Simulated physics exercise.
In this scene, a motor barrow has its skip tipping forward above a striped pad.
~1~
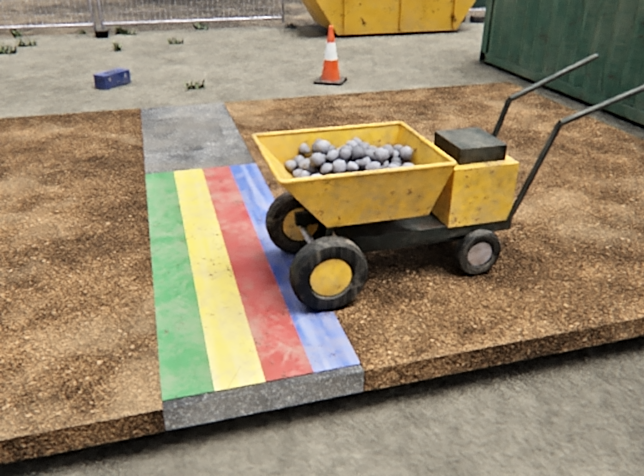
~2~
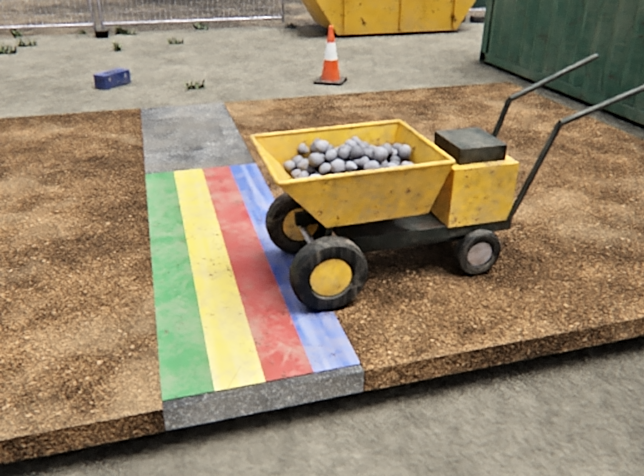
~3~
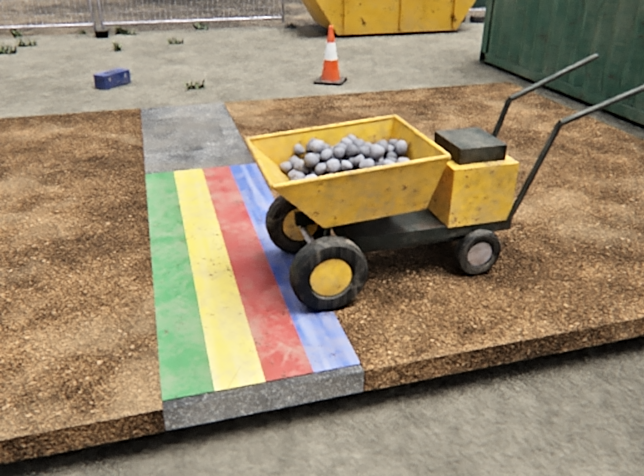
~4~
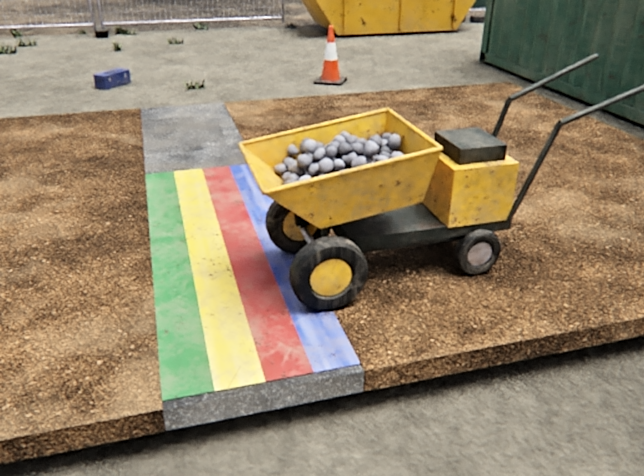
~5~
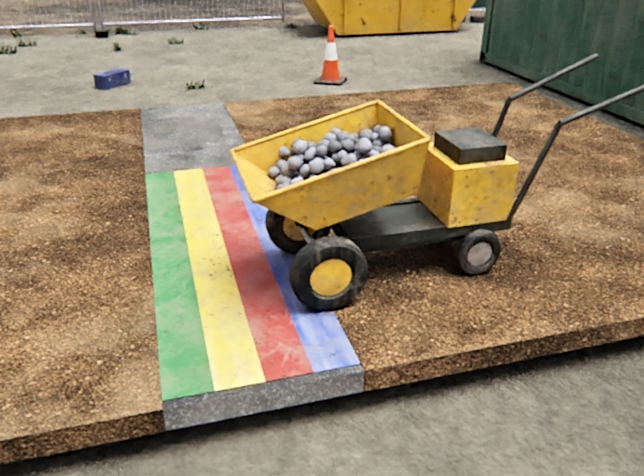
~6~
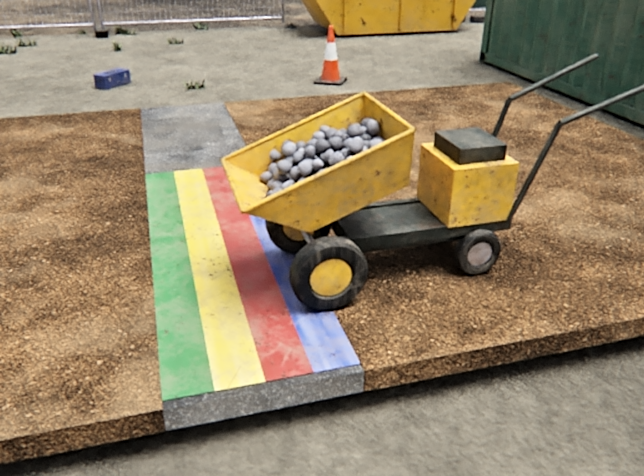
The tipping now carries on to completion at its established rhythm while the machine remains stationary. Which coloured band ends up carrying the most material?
The green band.
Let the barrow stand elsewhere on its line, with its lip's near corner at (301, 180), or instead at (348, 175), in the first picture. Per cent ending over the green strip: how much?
30 % then 10 %.
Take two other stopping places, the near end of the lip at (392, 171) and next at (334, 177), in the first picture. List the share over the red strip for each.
The first gives 30 %, the second 10 %.
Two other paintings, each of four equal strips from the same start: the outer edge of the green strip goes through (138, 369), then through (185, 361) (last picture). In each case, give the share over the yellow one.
I get 20 % for the first one and 0 % for the second.
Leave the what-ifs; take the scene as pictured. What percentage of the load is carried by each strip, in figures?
Split by strip in per cent: Blue 0; red 0; yellow 5; green 35.
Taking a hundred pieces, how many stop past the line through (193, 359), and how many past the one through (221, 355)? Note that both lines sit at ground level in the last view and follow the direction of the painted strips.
In order: Near 50 %, then 70 %.
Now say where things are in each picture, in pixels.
Lip of the skip at (281, 182), level; top of the load at (358, 154), round cobbles; blue strip at (321, 333); red strip at (277, 341); yellow strip at (231, 348); green strip at (184, 357), in the first frame.
Lip of the skip at (278, 184), tipped barely; top of the load at (357, 153), in the second frame.
Lip of the skip at (273, 187), tipped barely; top of the load at (352, 152), in the third frame.
Lip of the skip at (264, 193), tipped a little; top of the load at (356, 150), in the fourth frame.
Lip of the skip at (254, 201), tipped a little; top of the load at (361, 150), in the fifth frame.
Lip of the skip at (243, 212), tipped clearly; top of the load at (350, 146); blue strip at (321, 333); red strip at (277, 341); yellow strip at (231, 348); green strip at (184, 357), in the sixth frame.
Soon, skip tipped steeply; all in the skip.
A while on, skip tipped right over; most in the skip; a stray few over the yellow strip; about a quarter over the green strip.
Towards the end, skip tipped right over; about a third in the skip; a small part over the yellow strip; about a third over the green strip; about a quarter off the paint.
Finally, skip tipped right over; about a third in the skip; none over the blue strip; none over the red strip; a small part over the yellow strip; about a third over the green strip; about a quarter off the paint.
